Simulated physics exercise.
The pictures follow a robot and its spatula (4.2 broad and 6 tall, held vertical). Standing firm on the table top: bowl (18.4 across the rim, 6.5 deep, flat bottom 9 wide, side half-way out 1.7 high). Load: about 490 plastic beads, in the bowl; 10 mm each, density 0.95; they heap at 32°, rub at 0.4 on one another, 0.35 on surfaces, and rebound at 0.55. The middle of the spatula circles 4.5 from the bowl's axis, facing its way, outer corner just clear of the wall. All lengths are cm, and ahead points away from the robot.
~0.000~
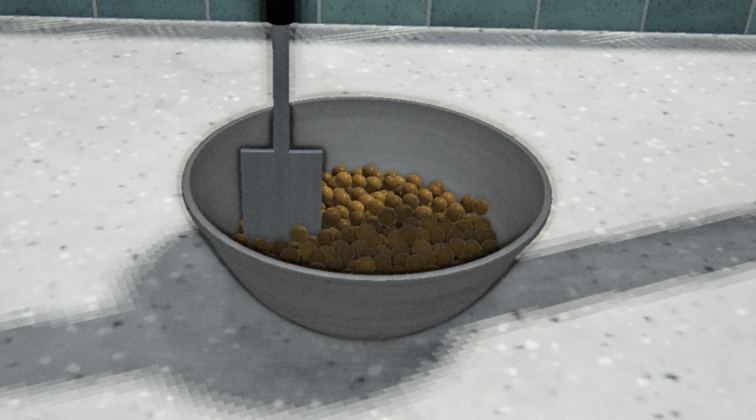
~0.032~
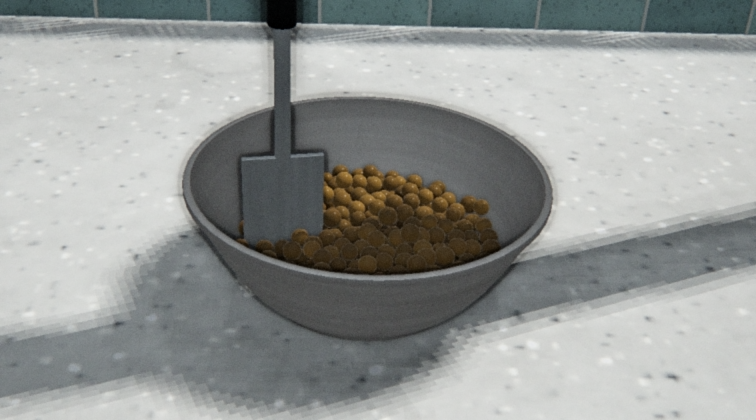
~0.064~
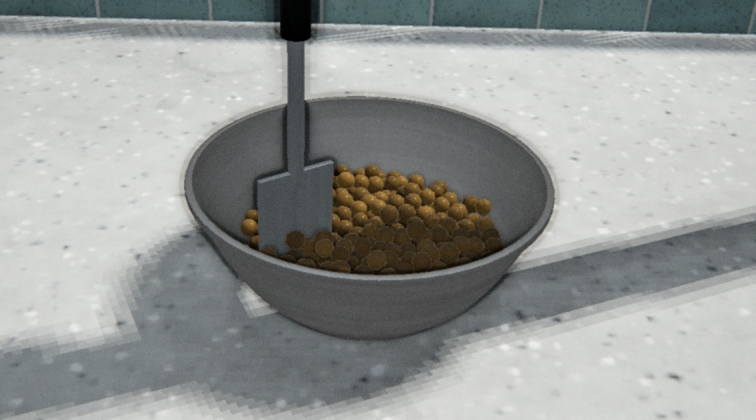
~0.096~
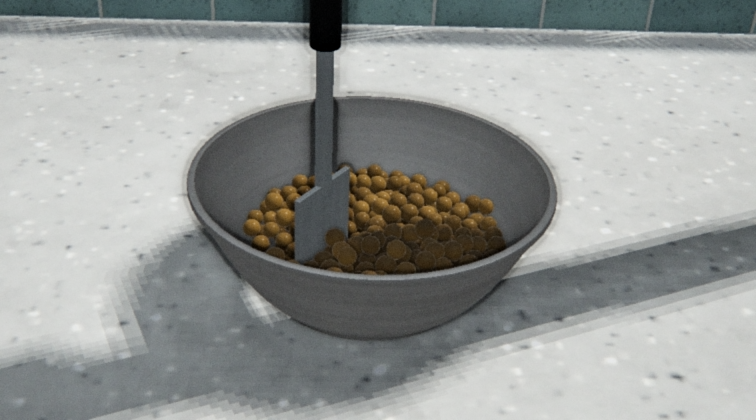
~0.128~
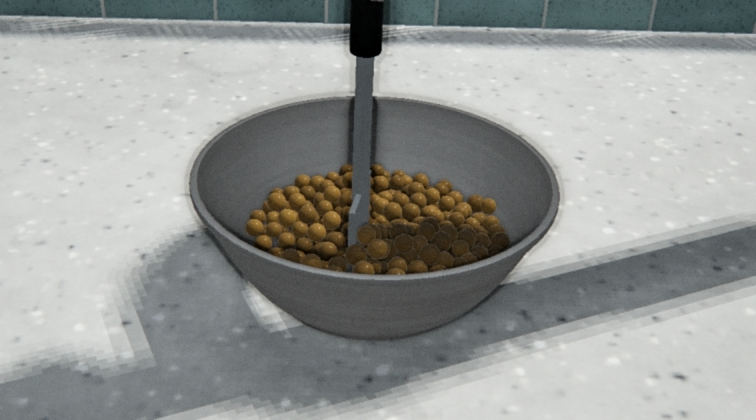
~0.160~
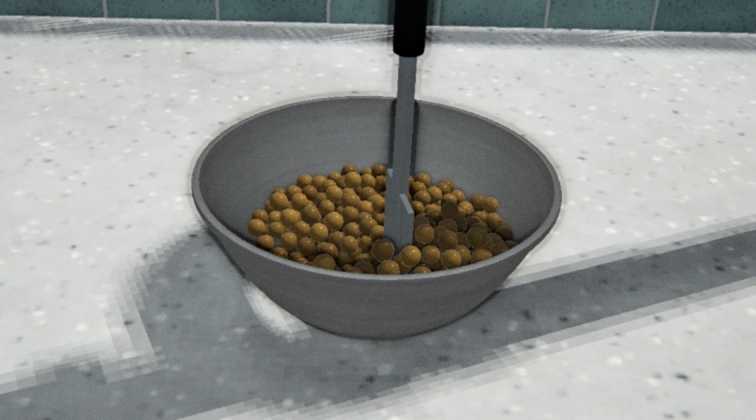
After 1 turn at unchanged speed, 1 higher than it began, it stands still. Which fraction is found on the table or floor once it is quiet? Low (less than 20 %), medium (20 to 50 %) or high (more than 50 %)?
A low share, less than 20 %, ends on the table or floor.
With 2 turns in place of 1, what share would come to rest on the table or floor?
It would be near 20 per cent.
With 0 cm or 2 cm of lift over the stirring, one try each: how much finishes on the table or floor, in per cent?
About 15 and 10 per cent.
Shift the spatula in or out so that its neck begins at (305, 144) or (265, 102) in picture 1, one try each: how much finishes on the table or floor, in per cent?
About 0 and 5 per cent.
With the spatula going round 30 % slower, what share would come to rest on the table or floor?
In that case some 5 per cent.
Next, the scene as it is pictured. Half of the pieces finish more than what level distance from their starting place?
About 5 cm.
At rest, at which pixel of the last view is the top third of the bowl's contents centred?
Near (322, 250).
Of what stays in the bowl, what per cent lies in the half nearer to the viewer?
About 55 per cent.
After 0.30 s, 199° round, highest piece 8 above the table; 473 in the bowl, 1 on the table or floor, 12 in flight or on the tool.
After 0.43 s, 297° round, highest piece 10 above the table; 443 in the bowl, 28 on the table or floor, 15 in flight or on the tool.
After 0.70 s, 0° round, highest piece 5 above the table; 427 in the bowl, 59 on the table or floor.
After 1.40 s, 0° round, highest piece 5 above the table; 427 in the bowl, 59 on the table or floor.
At rest, 427 in the bowl, 59 on the table or floor. That is 12 % on the table or floor.
